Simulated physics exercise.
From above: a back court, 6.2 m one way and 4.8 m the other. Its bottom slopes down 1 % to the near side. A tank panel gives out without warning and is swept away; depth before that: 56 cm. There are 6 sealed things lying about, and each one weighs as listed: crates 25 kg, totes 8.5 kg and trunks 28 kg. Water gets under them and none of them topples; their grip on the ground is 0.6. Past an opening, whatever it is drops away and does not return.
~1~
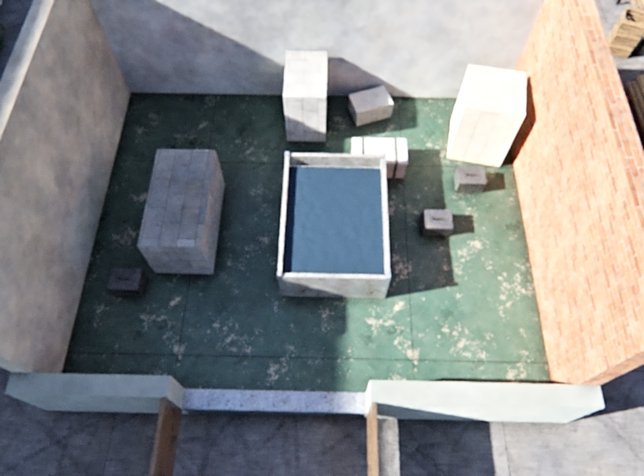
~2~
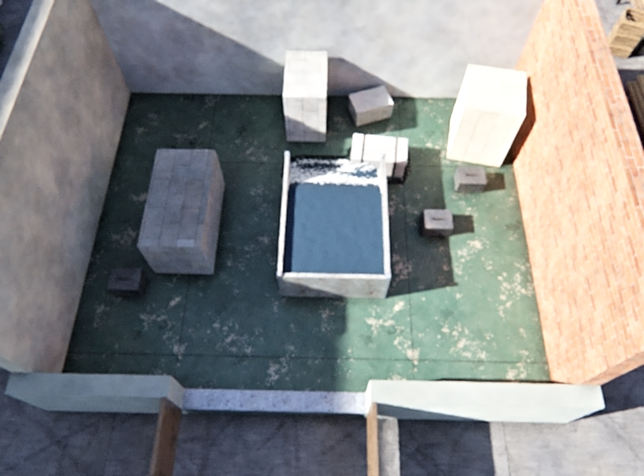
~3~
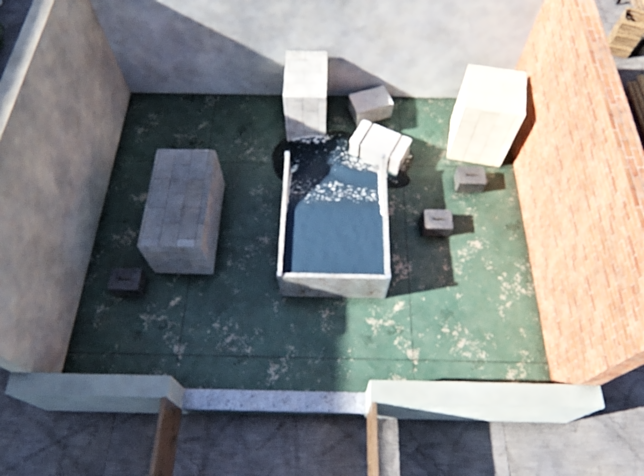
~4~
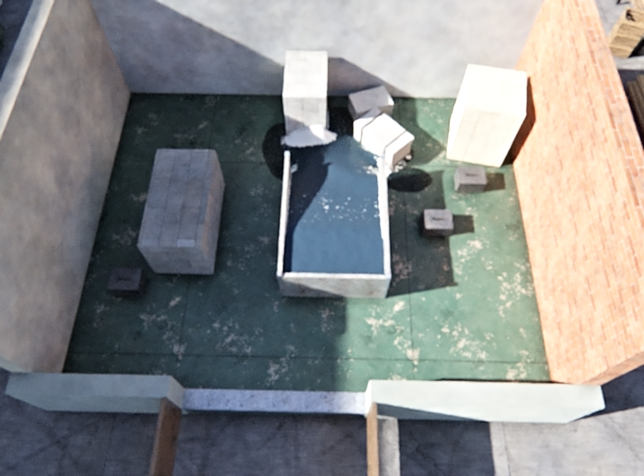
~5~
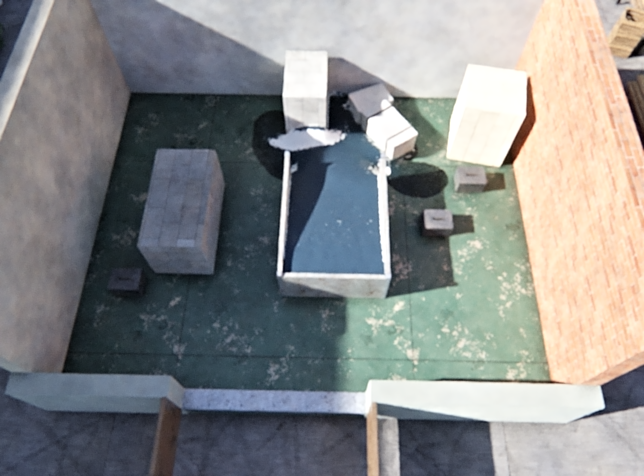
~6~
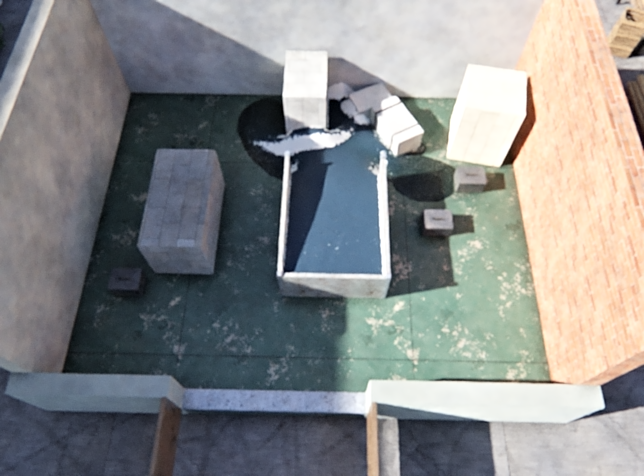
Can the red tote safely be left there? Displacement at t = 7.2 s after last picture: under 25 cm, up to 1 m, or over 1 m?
I'm guessing it covers a long distance.
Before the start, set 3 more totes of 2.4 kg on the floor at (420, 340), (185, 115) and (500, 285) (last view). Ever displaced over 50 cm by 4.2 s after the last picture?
In sequence: Stays within; goes beyond; goes beyond.
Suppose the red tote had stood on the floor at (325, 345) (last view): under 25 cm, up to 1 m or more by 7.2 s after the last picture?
Observed: Object is barely disturbed.
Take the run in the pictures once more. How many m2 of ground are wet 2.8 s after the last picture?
Near 18 m2 in all.
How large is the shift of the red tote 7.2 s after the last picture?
Roughly 140 centimetres.
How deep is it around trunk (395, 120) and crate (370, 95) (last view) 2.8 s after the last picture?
Depths: Near 18 cm, then near 15 cm.
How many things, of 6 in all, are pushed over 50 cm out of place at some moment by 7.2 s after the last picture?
The count comes to 5.
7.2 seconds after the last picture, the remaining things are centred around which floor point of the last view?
(328, 247).
Then, 0.9 s after the last picture the red tote is near (179, 161), 0.0 m from its start, aground; 0 of 6 are out; 1 afloat.
Then, 2.8 s after the last picture the red tote is near (135, 178), 0.7 m from its start, aground; 0 of 6 are out; 2 afloat.
Then, 4.8 s after the last picture the red tote is near (133, 225), 1.2 m from its start, aground; 0 of 6 are out; 1 afloat.
Then, 7.2 s after the last picture the red tote is near (127, 234), 1.4 m from its start, aground; 0 of 6 are out; 0 afloat.
